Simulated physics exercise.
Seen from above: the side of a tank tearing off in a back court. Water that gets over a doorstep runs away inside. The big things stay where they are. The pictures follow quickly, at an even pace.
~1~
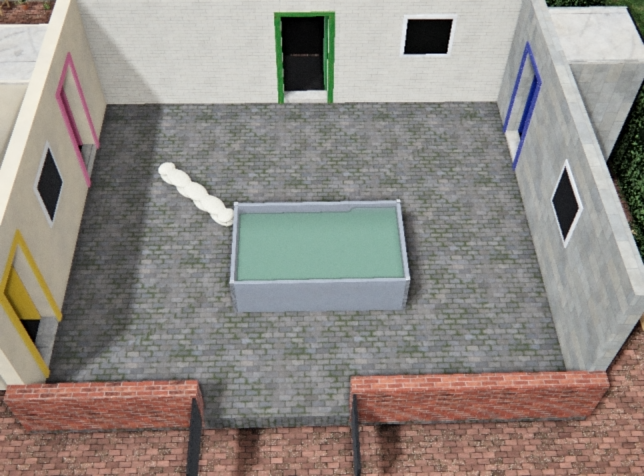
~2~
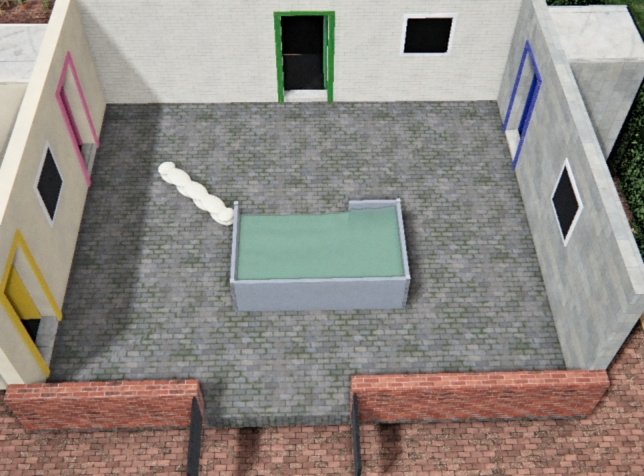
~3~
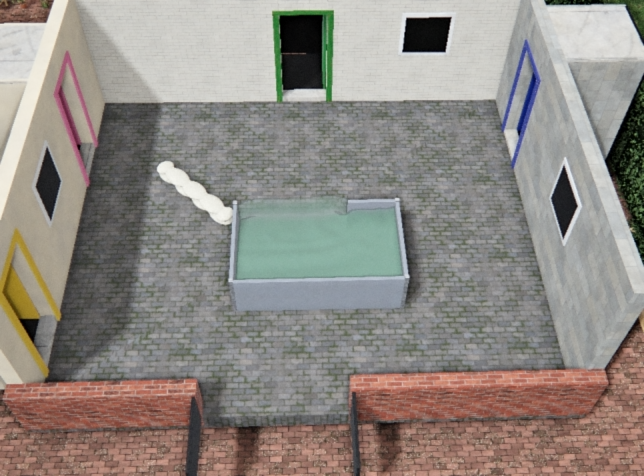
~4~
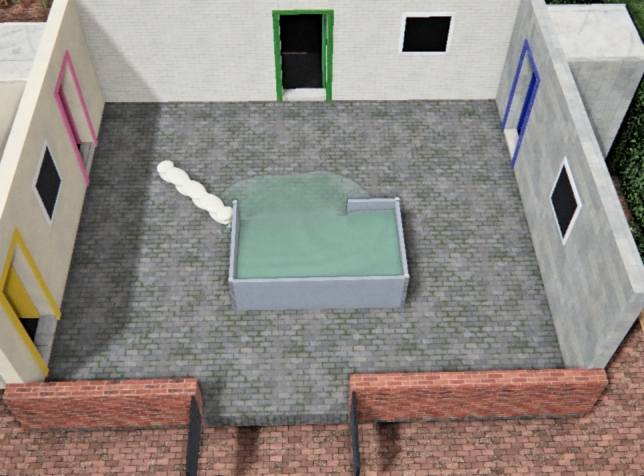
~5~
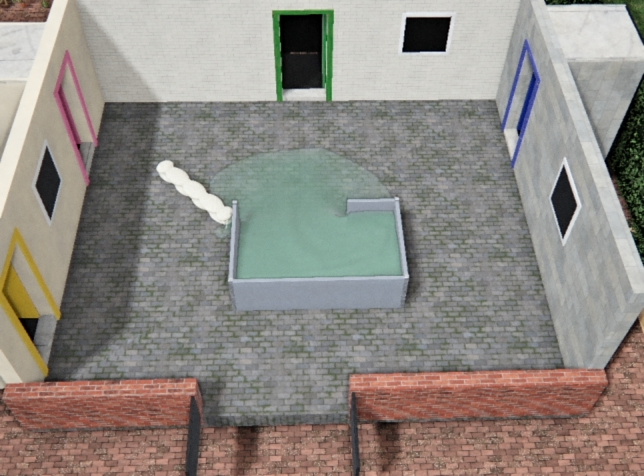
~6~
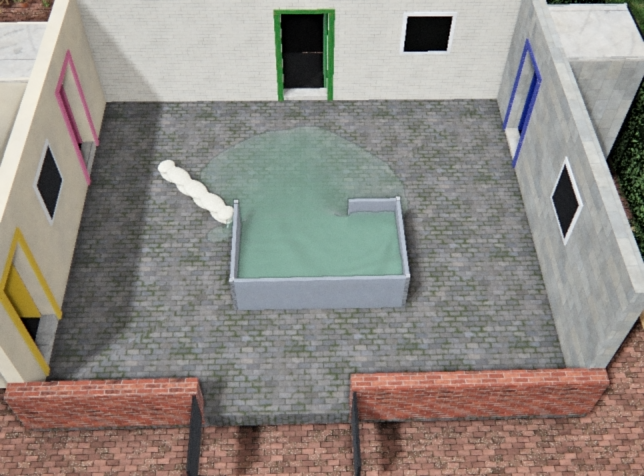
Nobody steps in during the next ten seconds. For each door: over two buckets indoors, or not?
One by one: The green door lets in a lot; the blue door lets in a lot; the yellow door admits no more than that; the pink door admits no more than that.
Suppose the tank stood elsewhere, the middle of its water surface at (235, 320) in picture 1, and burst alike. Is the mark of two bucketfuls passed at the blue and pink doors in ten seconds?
The blue one takes more, the pink one goes over.
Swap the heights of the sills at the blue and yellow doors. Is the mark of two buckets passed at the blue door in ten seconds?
One by one: Blue keeps below it.
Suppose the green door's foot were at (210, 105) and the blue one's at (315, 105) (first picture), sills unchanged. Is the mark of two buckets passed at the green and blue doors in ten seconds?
One by one: The green door lets more in; the blue door floods.
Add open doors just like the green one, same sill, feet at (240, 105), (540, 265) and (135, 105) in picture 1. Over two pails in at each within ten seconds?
In that order: Lets more in, is under, floods.
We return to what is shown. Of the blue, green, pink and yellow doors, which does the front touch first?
That is the door marked green.
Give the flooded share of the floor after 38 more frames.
About 75 per cent.
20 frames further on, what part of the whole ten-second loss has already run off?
About 55 per cent.
A moment on, water covers 30 % of the floor; the green door over two buckets in, the blue door not reached, the yellow door not reached, the pink door not reached.
Next, water covers 30 % of the floor; the green door far over two buckets in, the blue door not reached, the yellow door not reached, the pink door not reached.
Then, water covers 40 % of the floor; the green door far over two buckets in, the blue door under two buckets in, the yellow door not reached, the pink door wet at the sill, nothing in.
Later, water covers 75 % of the floor; the green door far over two buckets in, the blue door over two buckets in, the yellow door wet at the sill, nothing in, the pink door wet at the sill, nothing in.
In the end, water covers 95 % of the floor; the green door far over two buckets in, the blue door far over two buckets in, the yellow door wet at the sill, nothing in, the pink door wet at the sill, nothing in.
